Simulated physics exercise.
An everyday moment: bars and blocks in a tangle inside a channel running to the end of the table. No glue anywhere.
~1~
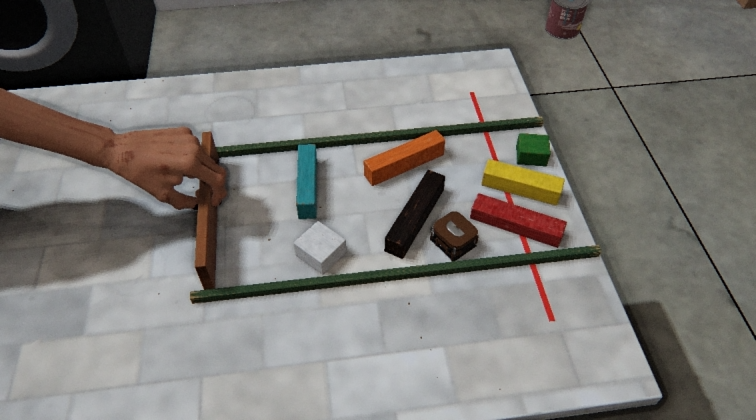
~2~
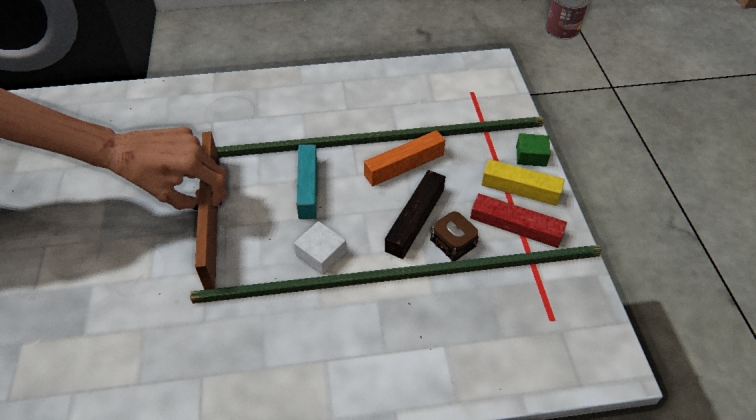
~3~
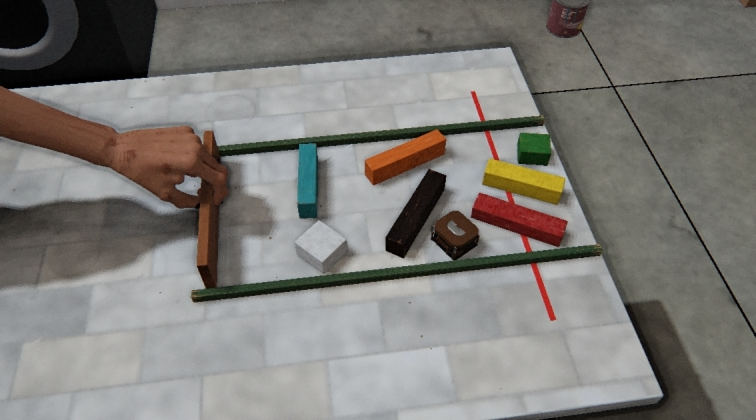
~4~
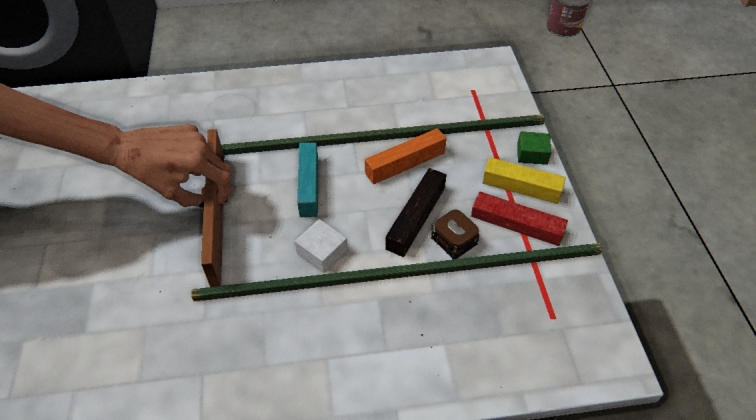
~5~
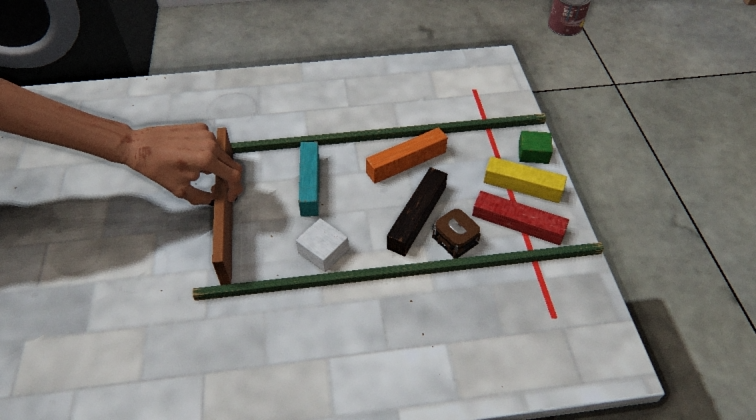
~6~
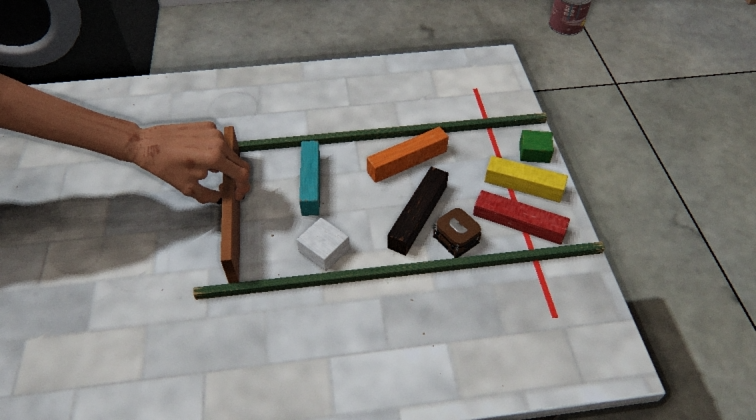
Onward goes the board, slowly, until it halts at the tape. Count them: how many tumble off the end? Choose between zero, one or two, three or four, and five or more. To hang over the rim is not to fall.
The count is three or four.
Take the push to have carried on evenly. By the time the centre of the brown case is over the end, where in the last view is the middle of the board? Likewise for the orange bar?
Its middle is about (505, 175) and about (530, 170).
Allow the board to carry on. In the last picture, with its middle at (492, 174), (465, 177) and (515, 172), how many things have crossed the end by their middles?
Past-the-end tally - position 1: 1, position 2: 0, position 3: 4.
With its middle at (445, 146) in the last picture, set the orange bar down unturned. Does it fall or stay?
It remains in place.
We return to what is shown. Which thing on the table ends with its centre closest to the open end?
The one out in front is the orange bar.
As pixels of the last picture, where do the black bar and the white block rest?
Roughly at (556, 195) and at (546, 231), in that order.
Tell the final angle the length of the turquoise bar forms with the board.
Near 0 degrees.
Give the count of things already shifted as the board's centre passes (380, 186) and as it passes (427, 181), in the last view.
The count is 5 at the first point and 6 at the second.
Soon after, none off yet; green block at rest near (536, 147); yellow bar at rest near (525, 179); red bar at rest near (521, 217).
Then, none off yet; green block moving near (545, 151); yellow bar moved a little near (543, 174); red bar moved a little near (565, 200).
At rest, the number that fall off is three or four; fallen, brown case, red bar, yellow bar and green block.
